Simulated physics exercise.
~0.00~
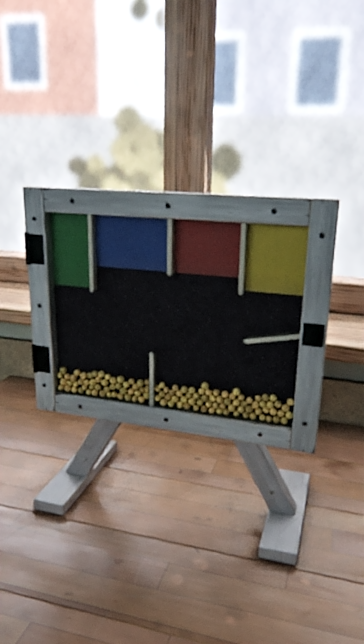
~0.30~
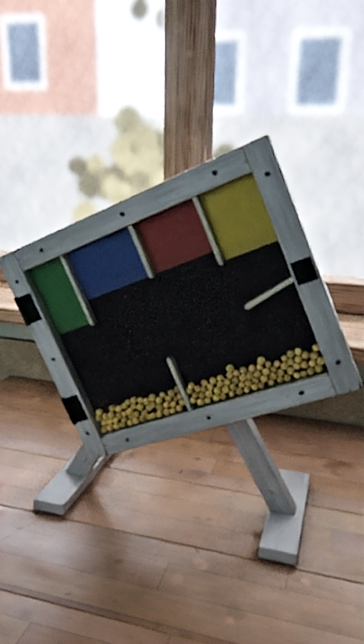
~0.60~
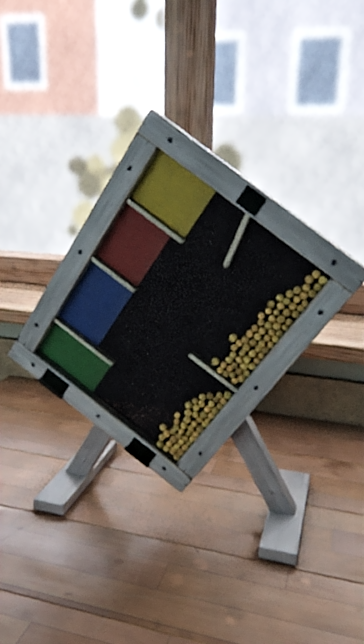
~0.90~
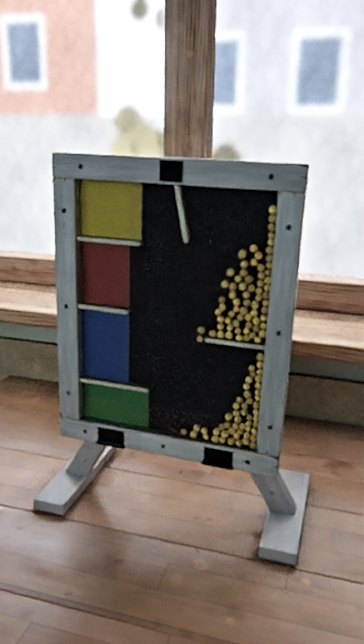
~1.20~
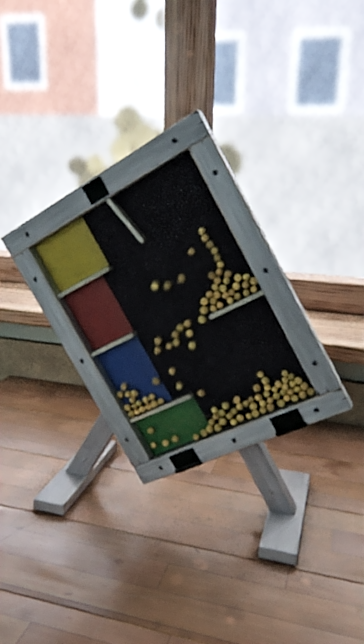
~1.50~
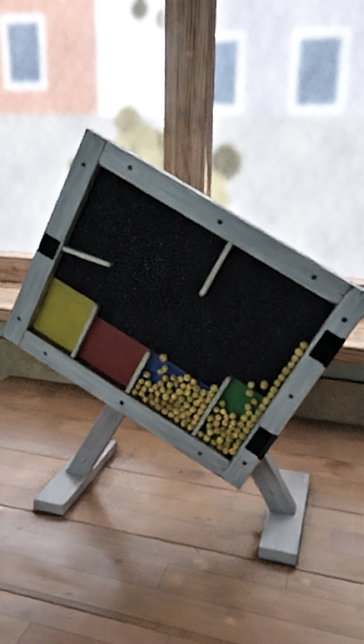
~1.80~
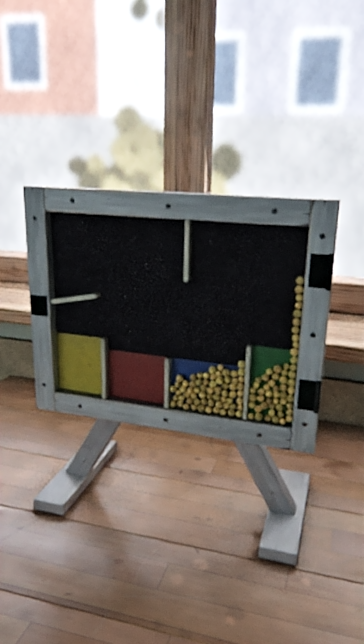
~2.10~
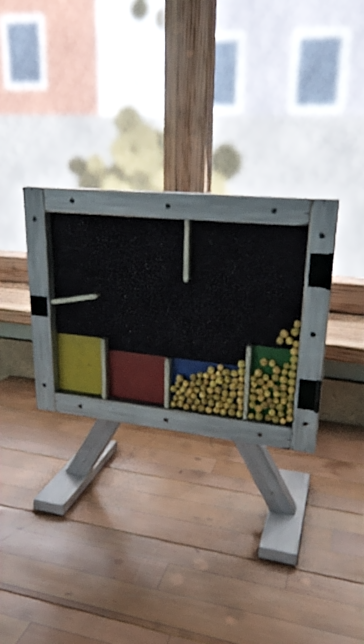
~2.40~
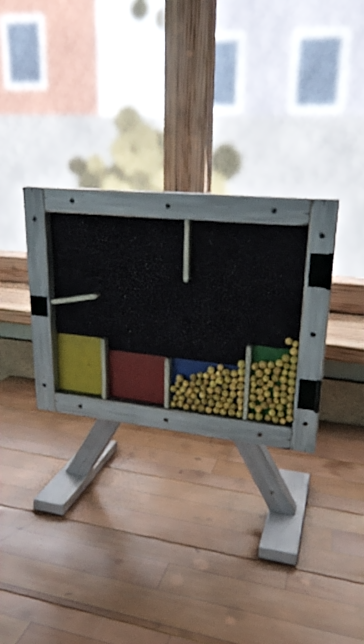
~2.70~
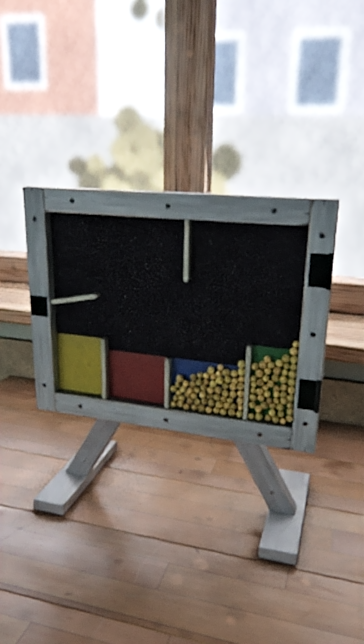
A shallow framed case with a black back, holding small round yellowish beans along its bottom, stands on a grey wooden stand near a window. It begins turning clockwise, lifting its left side, and the beans slide into the right-hand corner. As it passes onto its side, they pile against the right edge and on a small ledge, then spill down toward the coloured pockets. The case keeps turning until it is upside down and stops. The last beans stacked at the right settle, leaving the blue and green pockets filled while the red and yellow ones stay empty.
